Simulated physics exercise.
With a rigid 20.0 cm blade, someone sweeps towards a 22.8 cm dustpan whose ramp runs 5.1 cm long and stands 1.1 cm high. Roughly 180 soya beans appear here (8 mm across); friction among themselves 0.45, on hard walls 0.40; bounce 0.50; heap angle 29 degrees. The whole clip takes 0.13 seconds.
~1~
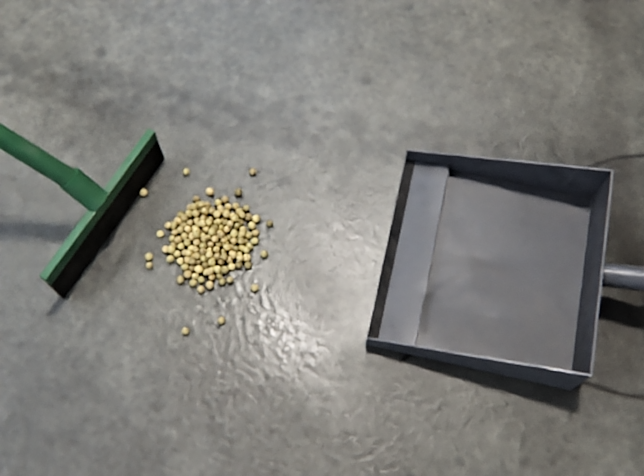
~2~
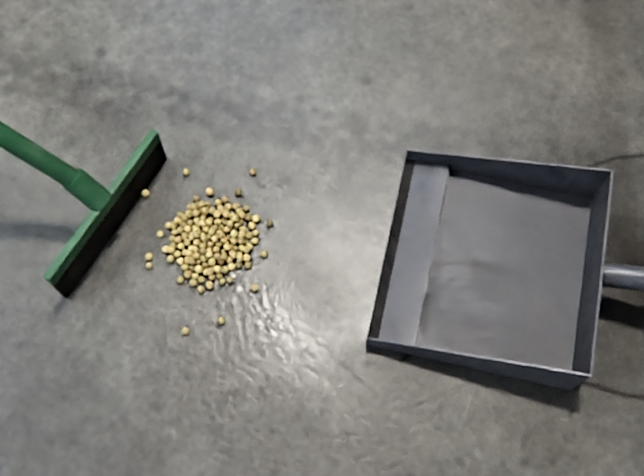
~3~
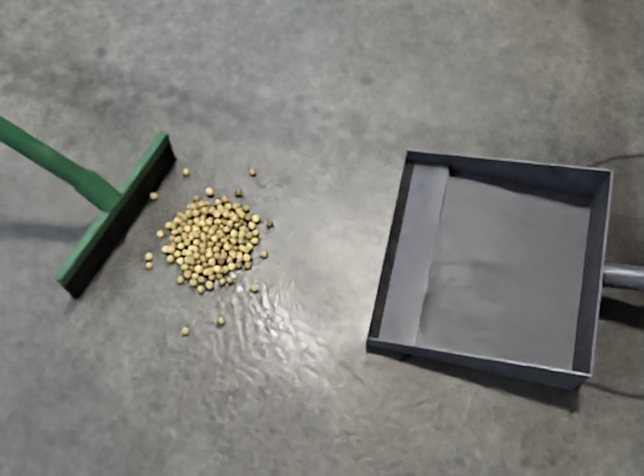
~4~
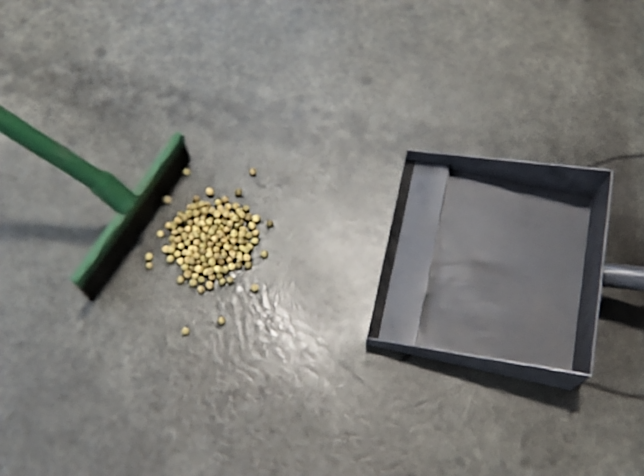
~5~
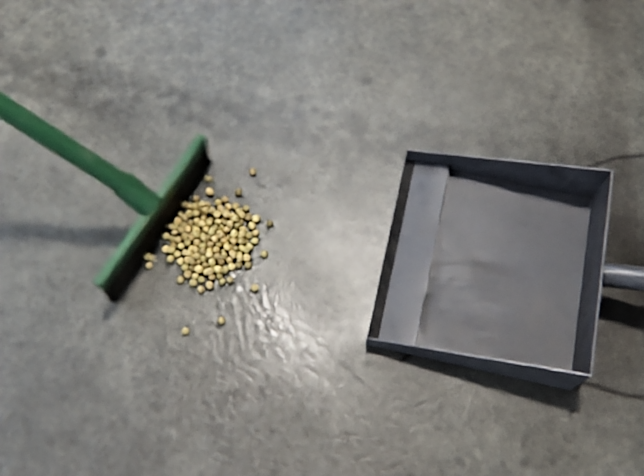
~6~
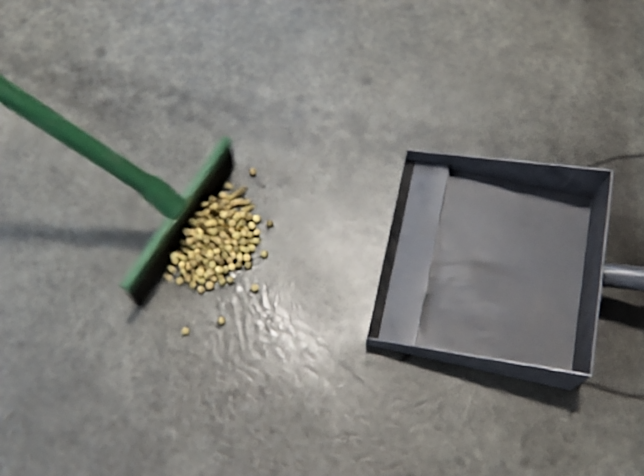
On a grey concrete floor, a green squeegee with a dark blade slides rightward into a loose pile of pale yellow beans, bunching and pushing those nearest it, while a grey metal dustpan lies still on the right.
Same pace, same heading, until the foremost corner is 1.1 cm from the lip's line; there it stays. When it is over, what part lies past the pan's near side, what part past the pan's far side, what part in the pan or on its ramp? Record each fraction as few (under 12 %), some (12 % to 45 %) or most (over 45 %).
Recorded: Near side some; far side few; pan some.
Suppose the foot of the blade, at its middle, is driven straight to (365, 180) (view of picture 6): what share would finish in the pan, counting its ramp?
Some 10 percent.
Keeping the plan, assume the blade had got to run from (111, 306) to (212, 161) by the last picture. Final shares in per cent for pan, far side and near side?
Pan 30; far 0; near 40.
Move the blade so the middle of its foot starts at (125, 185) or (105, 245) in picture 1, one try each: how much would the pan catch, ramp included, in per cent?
I'd put it near 25 per cent for the first and near 30 per cent for the second.
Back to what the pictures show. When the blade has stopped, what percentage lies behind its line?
5 %.
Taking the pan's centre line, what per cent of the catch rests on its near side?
About 70 %.
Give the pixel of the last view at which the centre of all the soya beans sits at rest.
(384, 305) or so.
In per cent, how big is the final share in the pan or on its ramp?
Estimated share: 35 per cent.
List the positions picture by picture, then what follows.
In the first picture, blade from (48, 279) to (152, 138), moved 0.0 cm, 0 of the pieces shifted so far; middle of the pieces at (210, 237); pan at (501, 272).
In the second picture, blade from (52, 279) to (155, 138), moved 0.4 cm, 0 of the pieces shifted so far; middle of the pieces at (210, 237).
In the third picture, blade from (62, 280) to (165, 139), moved 1.5 cm, 1 of the pieces shifted so far; middle of the pieces at (210, 237).
In the fourth picture, blade from (78, 282) to (180, 140), moved 3.2 cm, 1 of the pieces shifted so far; middle of the pieces at (210, 237).
In the fifth picture, blade from (102, 284) to (202, 142), moved 5.7 cm, 3 of the pieces shifted so far; middle of the pieces at (215, 241).
In the sixth picture, blade from (128, 287) to (227, 145), moved 8.5 cm, 117 of the pieces shifted so far; middle of the pieces at (216, 240); pan at (501, 272).
Then, 0.10 s after the last picture, middle of the blade 12 cm from the lip; 0 % over the lip, far side 0 %, near side 10 %.
Then, 0.17 s after the last picture, middle of the blade 5 cm from the lip; 0 % over the lip, far side 0 %, near side 20 %.
Then, 0.37 s after the last picture, middle of the blade 4 cm from the lip; 40 % over the lip, far side 0 %, near side 30 %.
In the end, near side 30 %, far side 0 %, pan 35 %, in front of the lip or behind the blade 35 %.
